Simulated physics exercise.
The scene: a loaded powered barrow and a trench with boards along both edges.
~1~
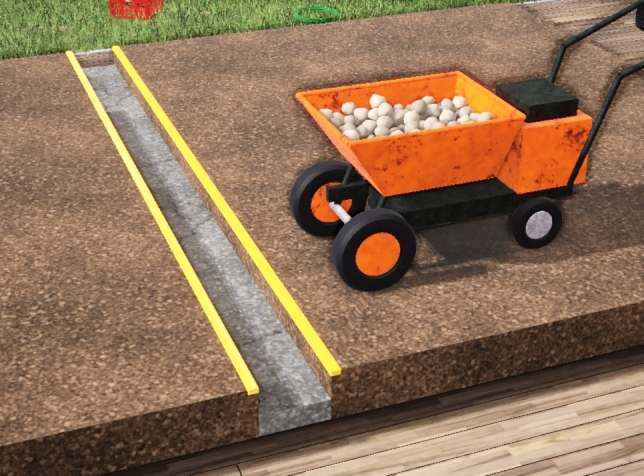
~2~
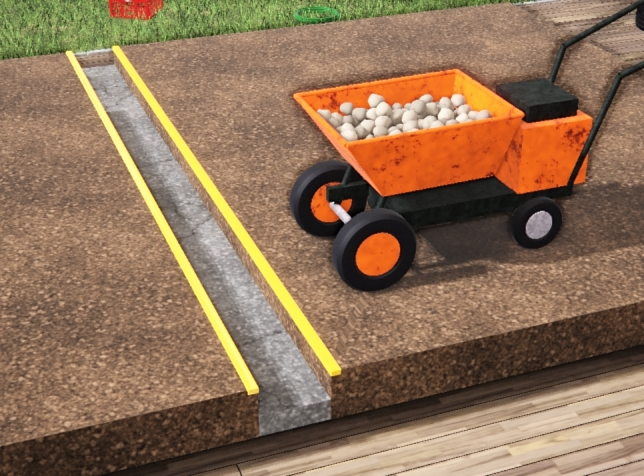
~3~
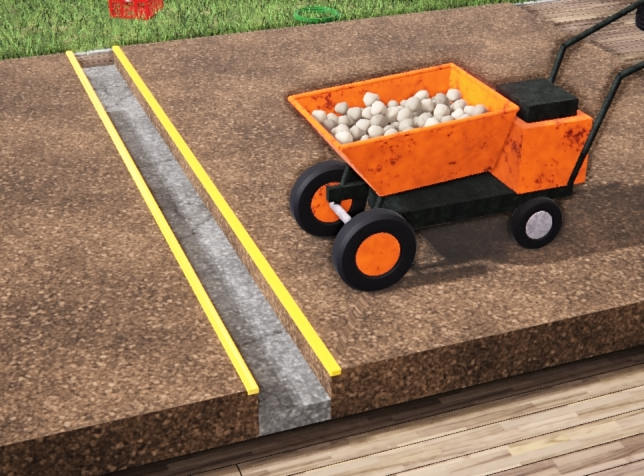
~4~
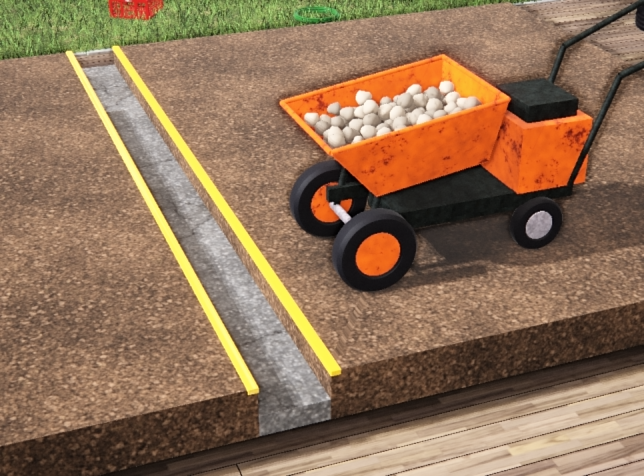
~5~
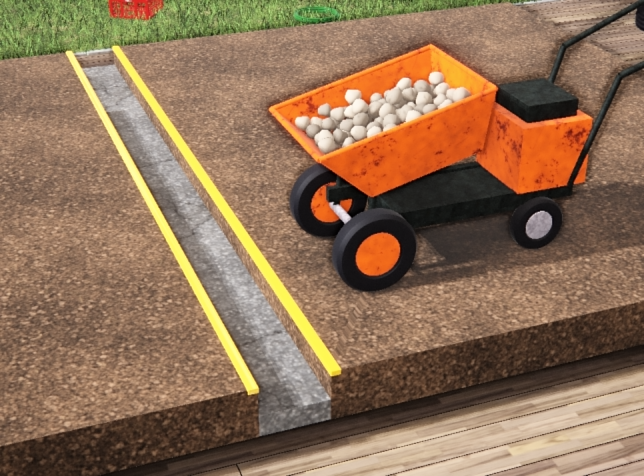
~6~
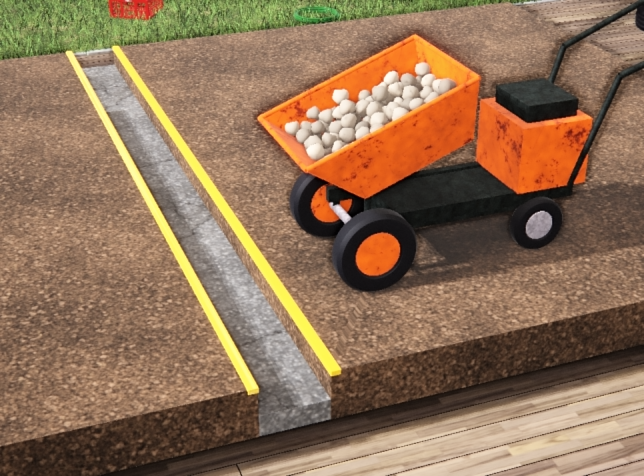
The clip opens on an orange powered barrow loaded with pale, rounded stones, its skip level, standing to the right of a narrow trench edged with yellow strips. The skip tilts forward, slowly and then more clearly, its rear rising and its front lip lowering toward the left while the wheels stay still.
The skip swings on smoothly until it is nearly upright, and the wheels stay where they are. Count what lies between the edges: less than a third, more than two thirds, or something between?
It catches from one third to two thirds.
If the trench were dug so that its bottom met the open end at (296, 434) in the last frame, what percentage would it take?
Some 60 per cent.
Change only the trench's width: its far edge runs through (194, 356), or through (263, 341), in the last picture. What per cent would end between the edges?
Roughly 90 per cent, and 10 per cent.
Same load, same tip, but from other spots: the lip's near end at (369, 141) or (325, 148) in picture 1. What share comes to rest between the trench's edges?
The first gives 80 %, the second 20 %.
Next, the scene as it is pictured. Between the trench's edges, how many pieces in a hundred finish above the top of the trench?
Near 15 %.
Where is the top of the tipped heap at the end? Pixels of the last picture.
Roughly at (178, 280).
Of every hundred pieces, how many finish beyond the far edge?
Close to 50 per cent.
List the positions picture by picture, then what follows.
The first picture shows lip of the skip at (349, 144), level; top of the load at (411, 120), river pebbles; first edge of the trench at (310, 331); far edge at (231, 348), the trench over half as wide as the skip, and about half as deep as wide.
The second picture shows lip of the skip at (347, 145), tipped barely; top of the load at (409, 119).
The third picture shows lip of the skip at (341, 148), tipped barely; top of the load at (404, 117).
The fourth picture shows lip of the skip at (331, 153), tipped a little; top of the load at (434, 107).
The fifth picture shows lip of the skip at (320, 160), tipped a little; top of the load at (424, 100).
The sixth picture shows lip of the skip at (307, 170), tipped clearly; top of the load at (426, 97); first edge of the trench at (310, 331); far edge at (231, 348).
Soon after the last picture, skip tipped steeply; all in the skip.
A little later, skip tipped right over; most in the skip; a small part in or heaped over the trench; a small part beyond it; a stray few falling.
Later still, skip tipped right over; a small part in the skip; about a third in or heaped over the trench; about half beyond it.
By the end, skip tipped right over; about half in or heaped over the trench; about half beyond it.
